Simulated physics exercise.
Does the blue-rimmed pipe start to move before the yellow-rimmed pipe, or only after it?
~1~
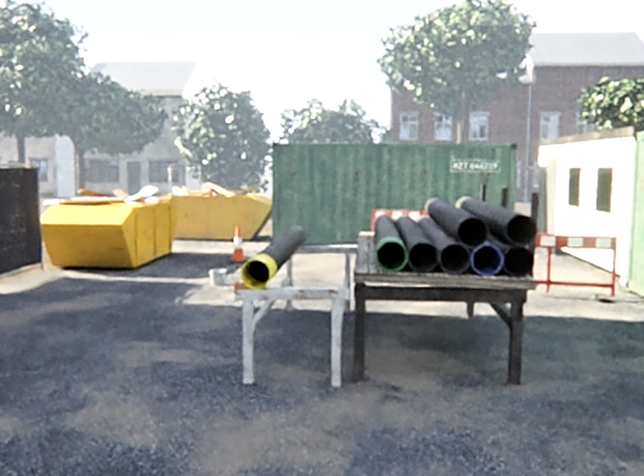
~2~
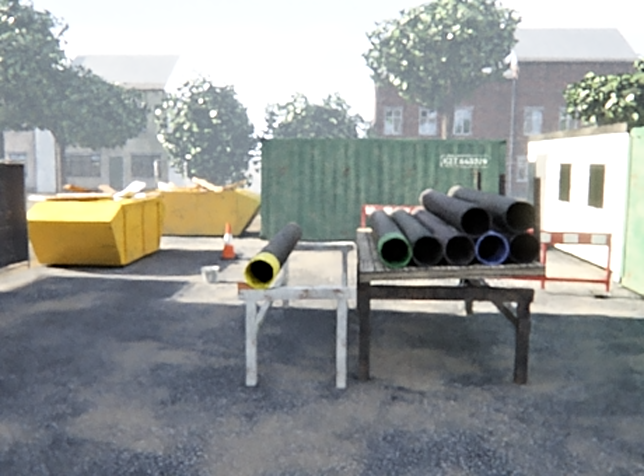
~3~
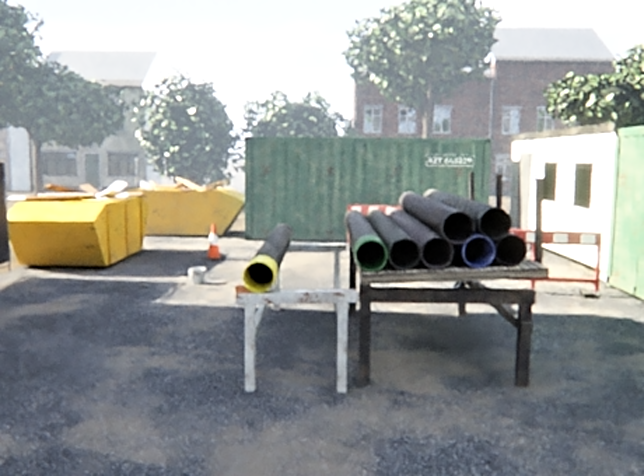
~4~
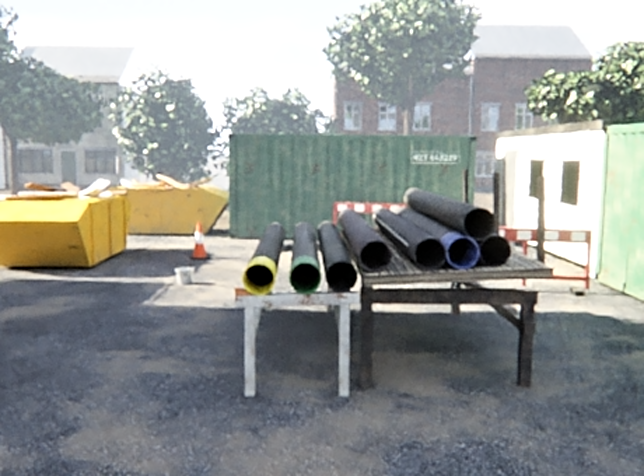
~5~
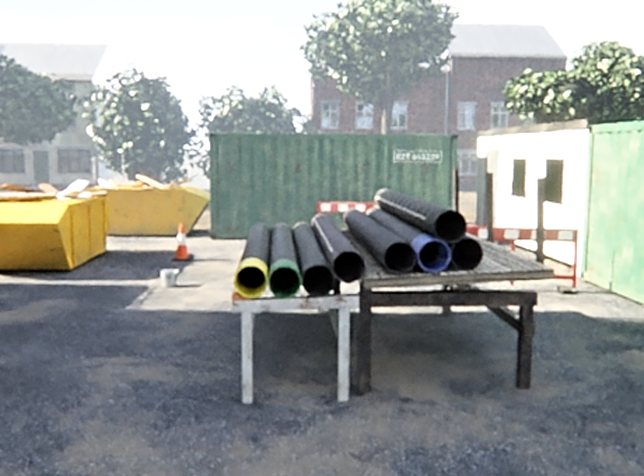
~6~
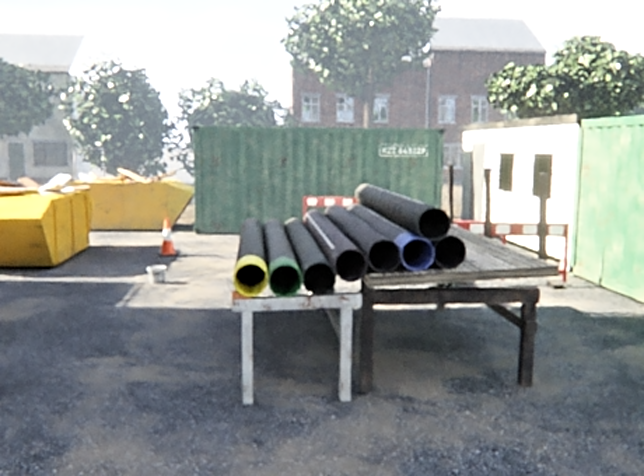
The blue-rimmed pipe starts to move first, shifting on the deck while the yellow-rimmed pipe still lies in its place on the rack. The yellow-rimmed one moves only later, once other pipes have rolled onto the rack.
